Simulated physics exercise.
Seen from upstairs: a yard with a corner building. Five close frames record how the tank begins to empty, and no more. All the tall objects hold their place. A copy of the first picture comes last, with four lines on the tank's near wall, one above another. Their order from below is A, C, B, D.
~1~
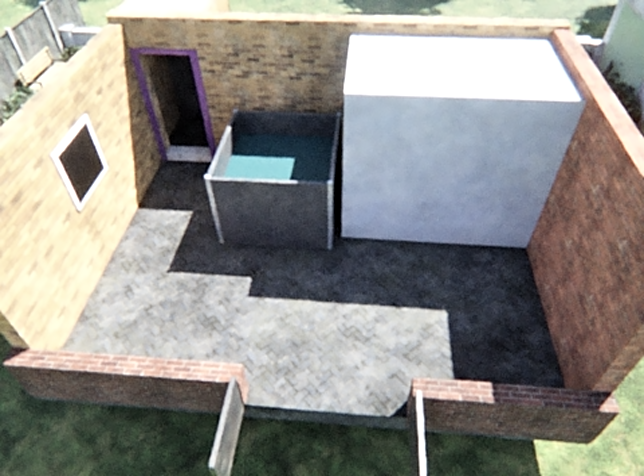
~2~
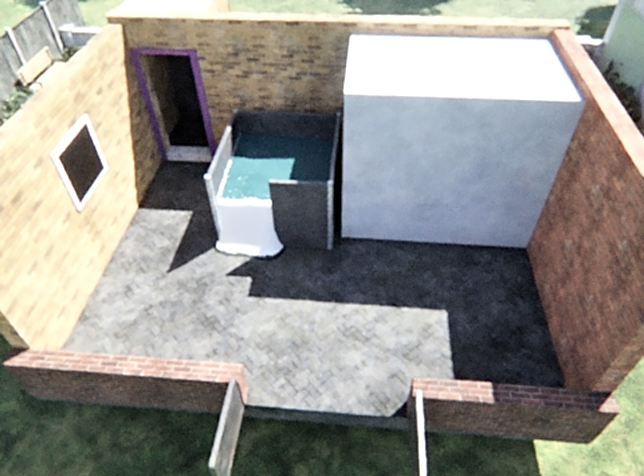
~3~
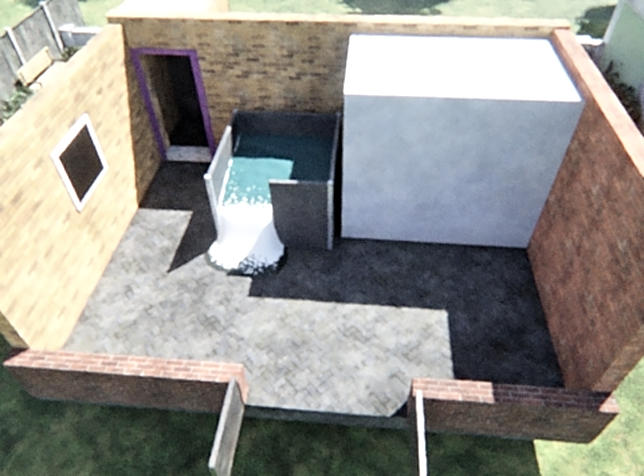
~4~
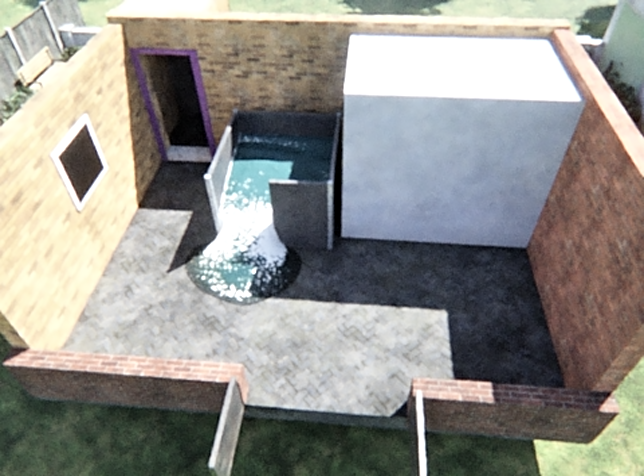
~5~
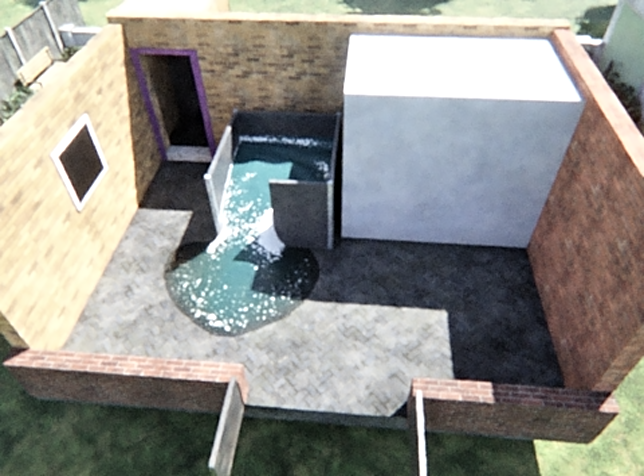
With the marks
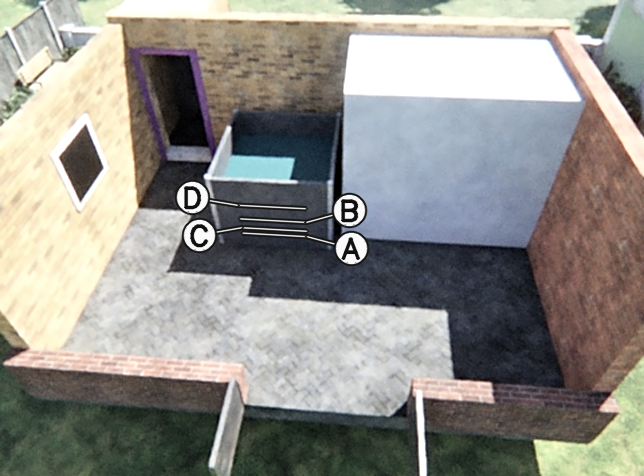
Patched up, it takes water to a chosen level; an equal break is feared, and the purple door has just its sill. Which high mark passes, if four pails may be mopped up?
I would pick mark D.
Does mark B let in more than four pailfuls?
No.
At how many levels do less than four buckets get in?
All of them.
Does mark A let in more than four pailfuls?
No, that is safe.
In white, A at (274, 234); B at (273, 220); C at (274, 229); D at (271, 207); from the bottom up A, C, B, D.
With A, nothing gets over.
With B, nothing gets over.
With C, nothing gets over.
With D, a splash gets over, under a bucket.
